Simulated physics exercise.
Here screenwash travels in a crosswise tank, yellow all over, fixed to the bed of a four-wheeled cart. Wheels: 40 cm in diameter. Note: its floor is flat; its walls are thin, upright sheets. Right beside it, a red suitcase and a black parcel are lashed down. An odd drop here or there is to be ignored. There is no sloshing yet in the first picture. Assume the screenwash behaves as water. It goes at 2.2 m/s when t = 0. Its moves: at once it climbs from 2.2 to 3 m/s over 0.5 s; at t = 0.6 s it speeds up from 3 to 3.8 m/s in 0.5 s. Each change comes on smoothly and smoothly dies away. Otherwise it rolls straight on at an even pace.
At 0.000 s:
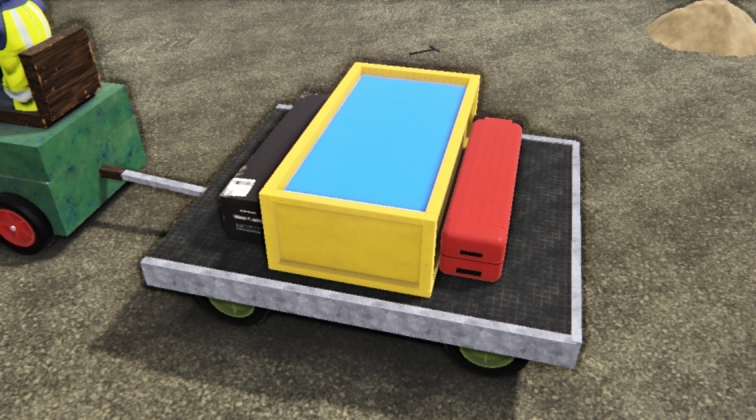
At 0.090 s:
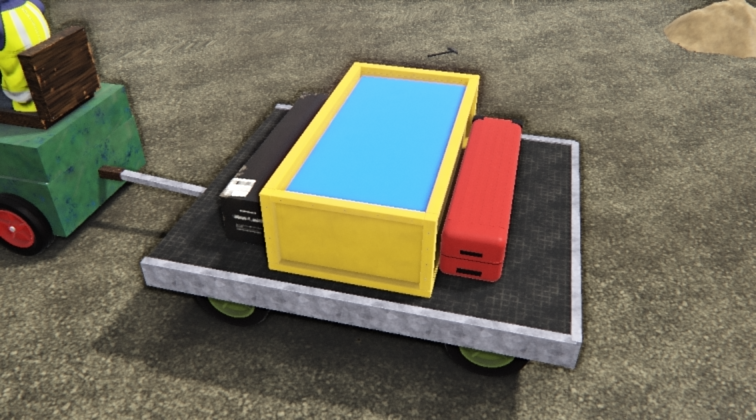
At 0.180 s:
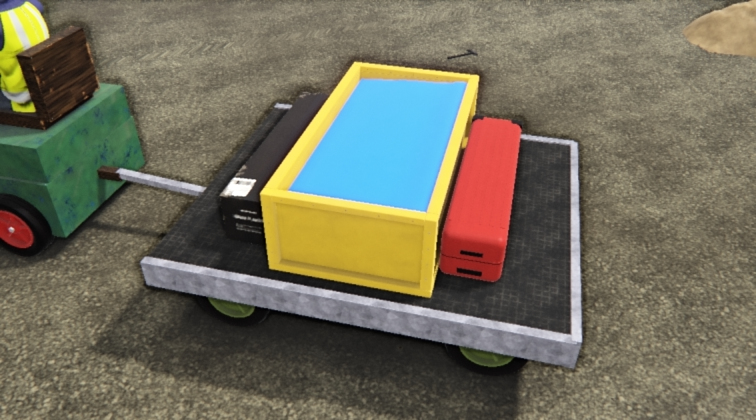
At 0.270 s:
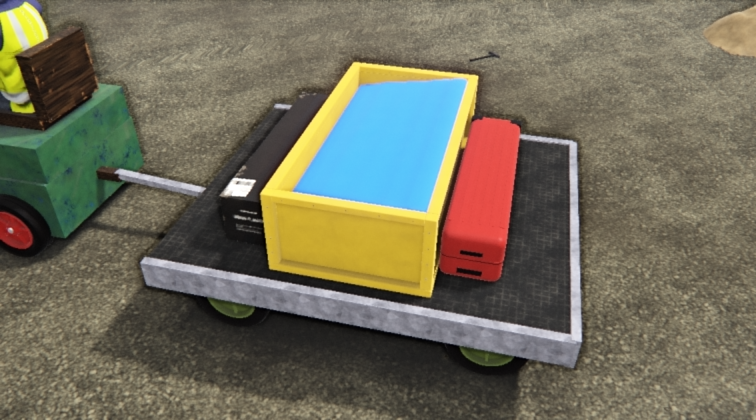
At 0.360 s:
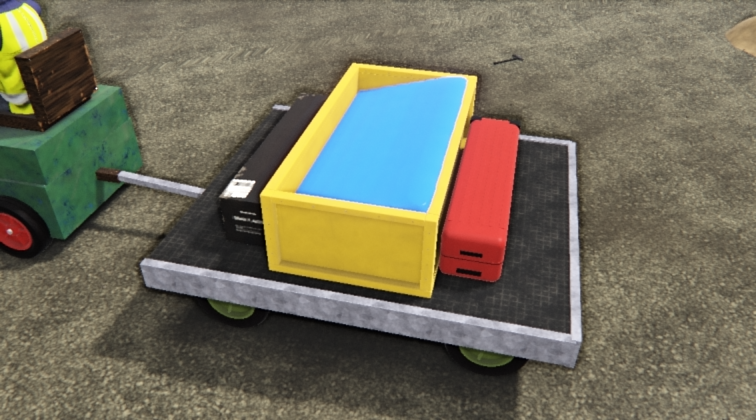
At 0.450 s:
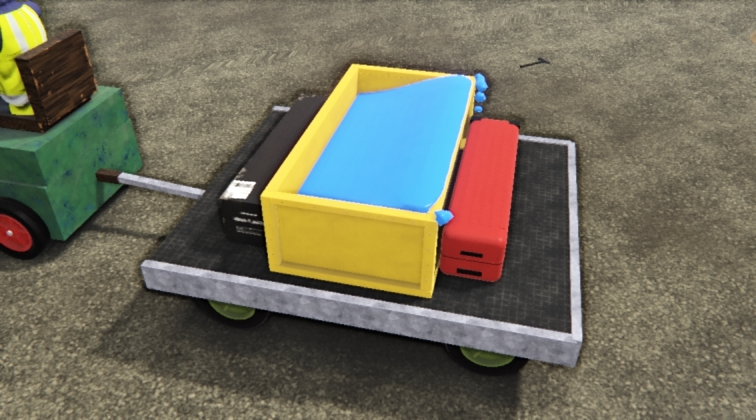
To begin with, blue liquid lies level near the rim of a yellow tank, between a black parcel and a red suitcase on a trailer behind a green vehicle. The liquid then drops along the left side and climbs towards the right, and finally small blue blobs appear over the right-hand edge.
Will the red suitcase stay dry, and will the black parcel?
Red suitcase is hit, black parcel is spared.
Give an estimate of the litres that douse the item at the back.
5 L.
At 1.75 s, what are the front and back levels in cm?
Measured: Front = 38 cm, back = 26 cm.
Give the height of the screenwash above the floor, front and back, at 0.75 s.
Around 32 cm toward the front, with 32 cm behind.
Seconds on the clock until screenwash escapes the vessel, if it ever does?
Around 0.6 s.
By 0.75 s the surface is 33 cm up at the front and 32 cm at the back; 2 per cent is out, over the back.
By 1.25 s the surface is 27 cm up at the front and 37 cm at the back; 2 per cent is out, over the back.
By 1.75 s the surface is 37 cm up at the front and 26 cm at the back; 2 per cent is out, over the back.
By 4.09 s 2 per cent is out, over the back; the red suitcase has caught 5 litres and the black parcel nothing.
